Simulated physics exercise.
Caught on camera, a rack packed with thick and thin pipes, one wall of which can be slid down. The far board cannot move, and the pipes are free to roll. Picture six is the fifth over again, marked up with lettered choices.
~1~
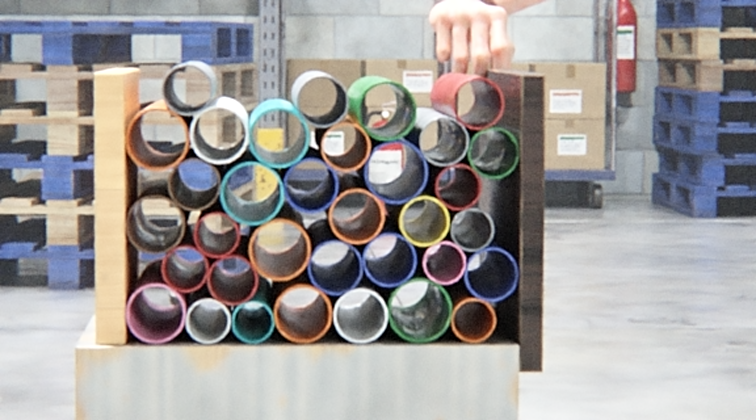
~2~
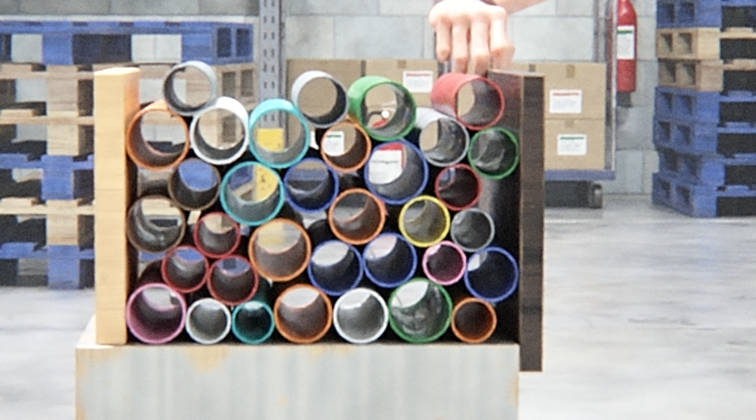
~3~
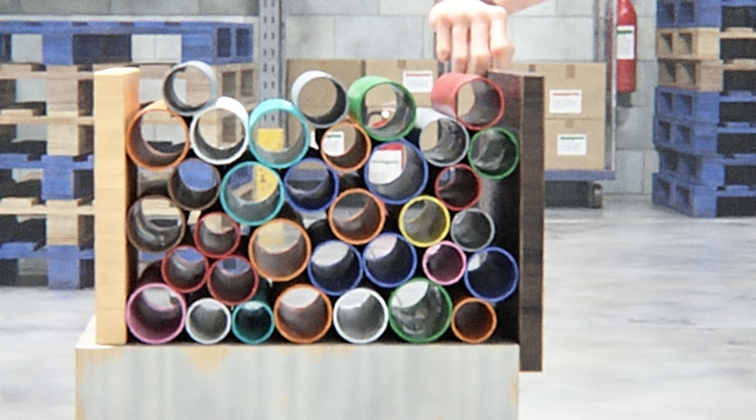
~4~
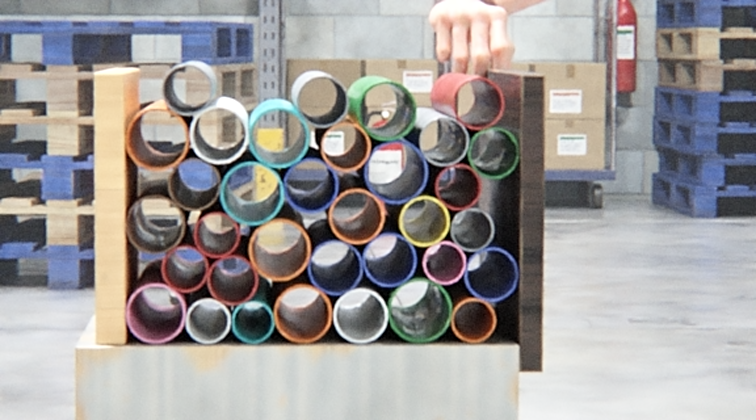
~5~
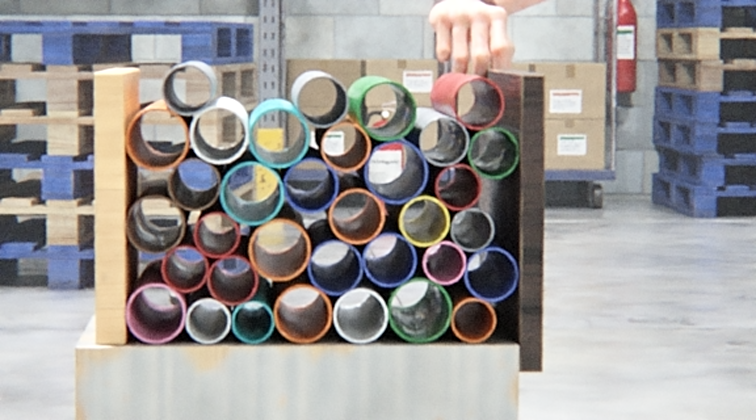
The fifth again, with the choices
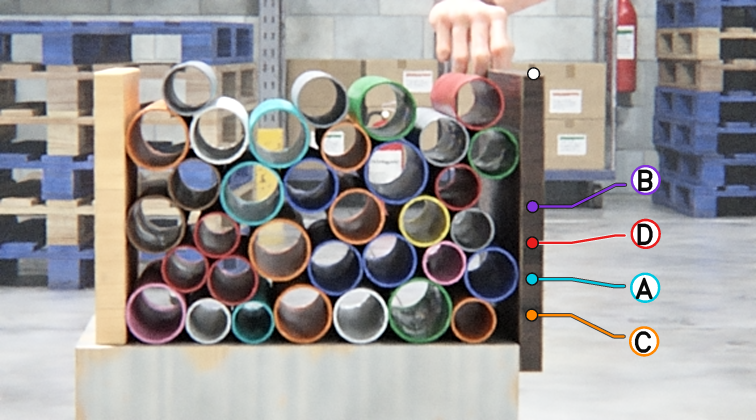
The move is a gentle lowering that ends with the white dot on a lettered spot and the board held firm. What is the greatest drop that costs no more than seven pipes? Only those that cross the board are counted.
At most to A.
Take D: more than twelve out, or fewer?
It loses fewer than twelve.
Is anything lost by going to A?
At A: Yes.
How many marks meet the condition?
Three of them.
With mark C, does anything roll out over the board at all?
Yes.
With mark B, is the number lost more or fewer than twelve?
Fewer than twelve.
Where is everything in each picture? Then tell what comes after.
The first frame shows a blue pipe (311, 186); an orange pipe (157, 139); a green pipe (387, 111).
The second frame shows a green pipe (387, 111); side board (510, 209).
The third frame shows a pink pipe (156, 313); a green pipe (420, 311).
The fourth frame shows a blue pipe (389, 260); a yellow pipe (424, 221).
The fifth frame shows a blue pipe (311, 186); an orange pipe (157, 139); a green pipe (387, 111).
On the copy, A at (532, 279); B at (533, 207); C at (532, 315); D at (533, 243); the white dot at (534, 74).
On A. First, top of the board (520, 165).
Then, top of the board (519, 267).
Finally, top of the board (519, 278), two out over the board.
By contrast, B none out over the board; C more than seven out over the board; D two out over the board.
